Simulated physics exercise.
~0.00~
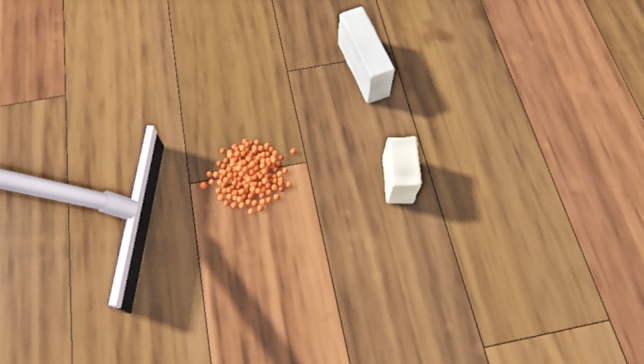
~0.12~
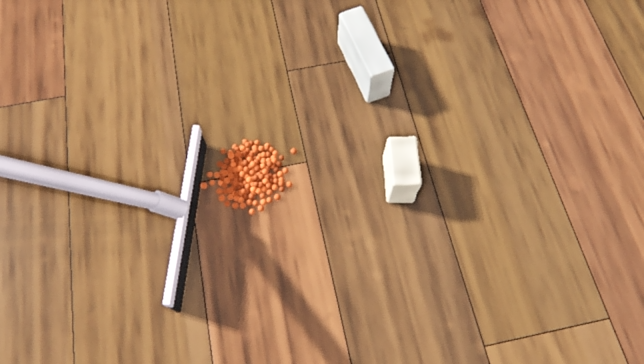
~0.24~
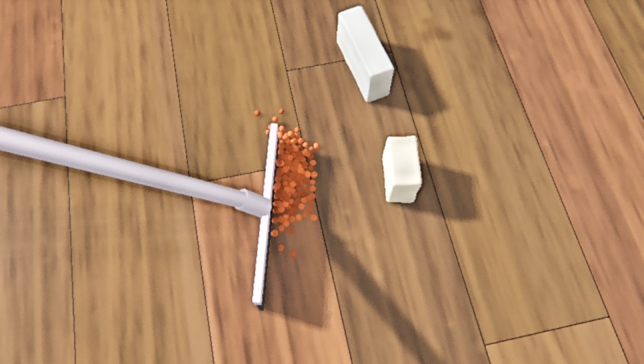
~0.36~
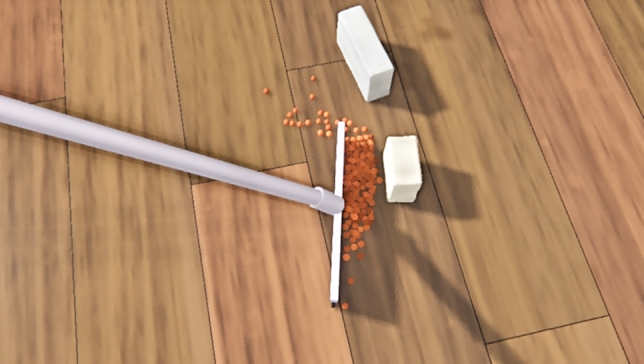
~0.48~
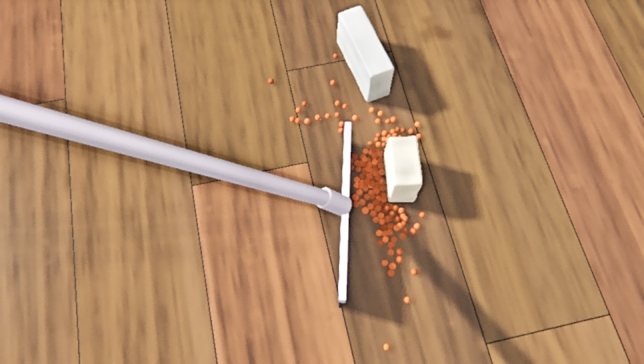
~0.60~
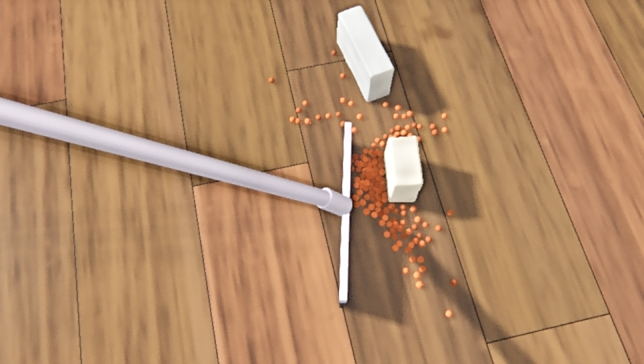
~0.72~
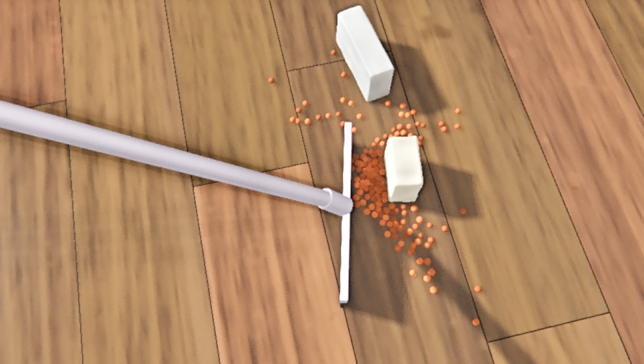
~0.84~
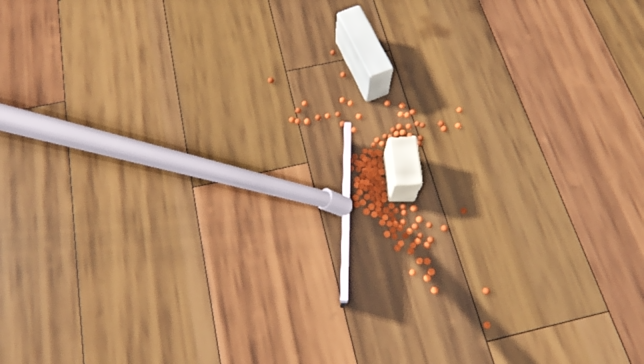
On a wooden floor, a squeegee pushes orange pellets right, and most bunch against a white block.
